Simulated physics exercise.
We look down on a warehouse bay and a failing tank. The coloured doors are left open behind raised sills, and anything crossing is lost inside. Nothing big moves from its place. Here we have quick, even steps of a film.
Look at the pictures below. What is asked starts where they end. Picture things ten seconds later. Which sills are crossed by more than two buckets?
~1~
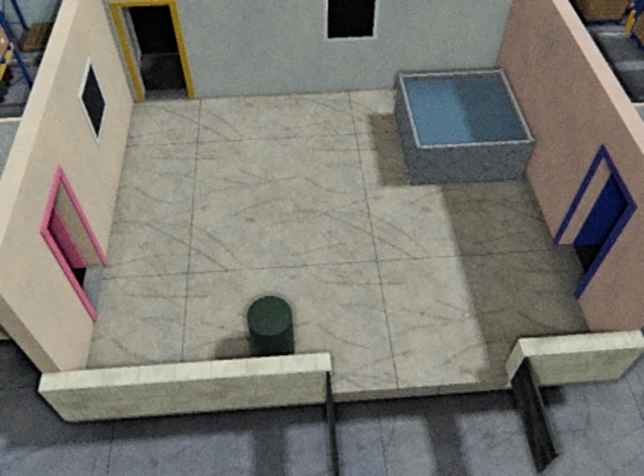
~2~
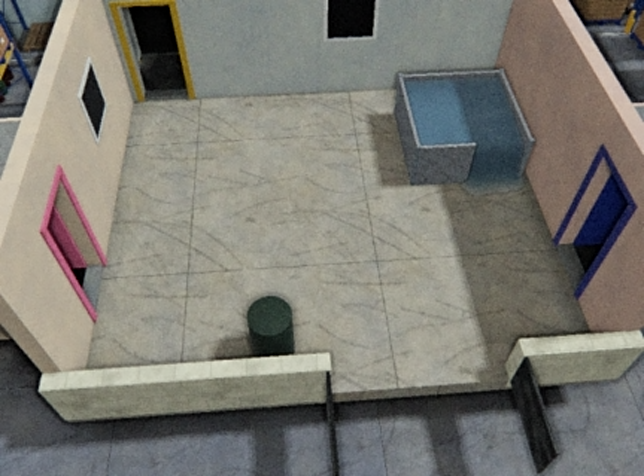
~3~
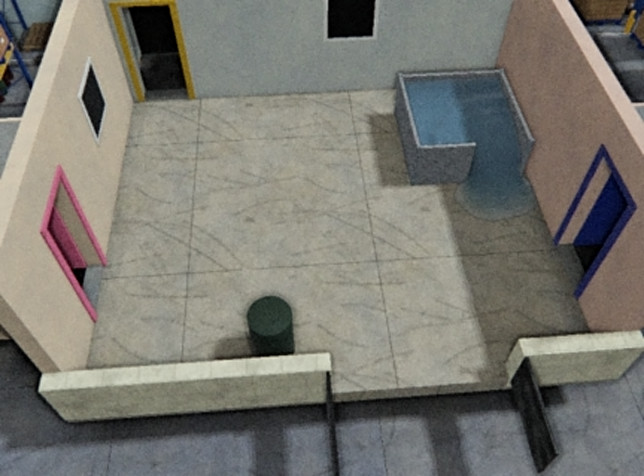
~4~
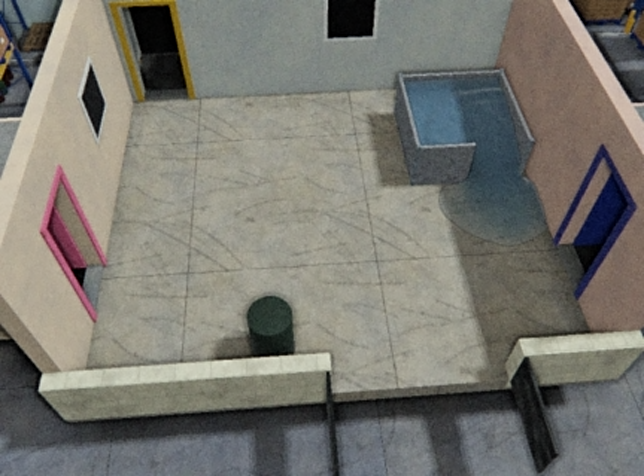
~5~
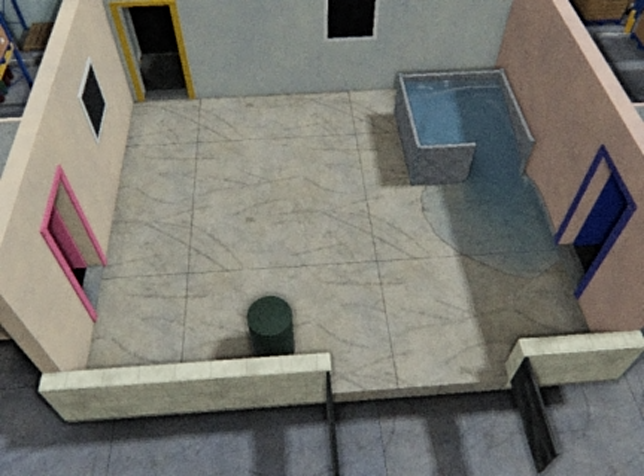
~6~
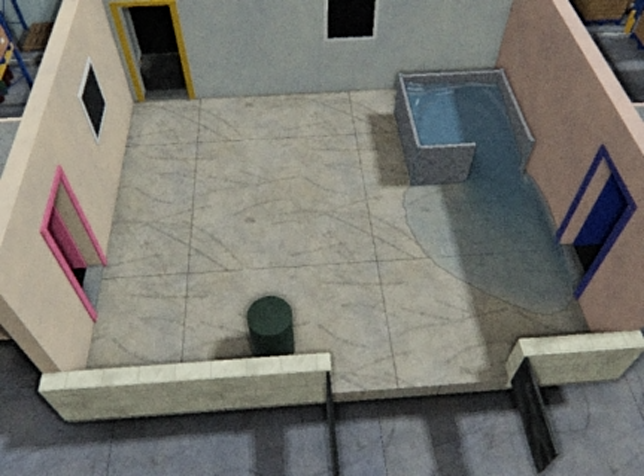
At the end, the pink door keeps to the limit, the yellow door keeps to the limit, the blue door goes over the limit.
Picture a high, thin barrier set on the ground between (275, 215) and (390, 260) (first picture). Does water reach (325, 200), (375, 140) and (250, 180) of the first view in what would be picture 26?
First spared, then spared, then spared.
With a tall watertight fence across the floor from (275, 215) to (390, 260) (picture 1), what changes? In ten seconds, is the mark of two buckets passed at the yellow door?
The yellow one falls short of the threshold.
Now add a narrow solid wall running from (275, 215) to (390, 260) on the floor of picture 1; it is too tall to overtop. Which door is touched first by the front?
Answer: The door marked blue.
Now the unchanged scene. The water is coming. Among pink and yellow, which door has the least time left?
Answer: The one in pink.
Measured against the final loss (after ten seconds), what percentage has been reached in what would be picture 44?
Working it through, I arrive at 70 per cent.
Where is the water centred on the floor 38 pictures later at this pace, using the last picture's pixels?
Around pixel (413, 230).
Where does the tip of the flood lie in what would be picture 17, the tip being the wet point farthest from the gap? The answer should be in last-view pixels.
The wet point farthest out is around (357, 374).
A moment on, water covers 20 % of the floor; the pink door not reached, the yellow door not reached, the blue door under two buckets in.
Next, water covers 25 % of the floor; the pink door not reached, the yellow door not reached, the blue door over two buckets in.
Then, water covers 30 % of the floor; the pink door not reached, the yellow door not reached, the blue door over two buckets in.
Later, water covers 60 % of the floor; the pink door wet at the sill, nothing in, the yellow door not reached, the blue door over two buckets in.
In the end, water covers 80 % of the floor; the pink door wet at the sill, nothing in, the yellow door under two buckets in, the blue door far over two buckets in.
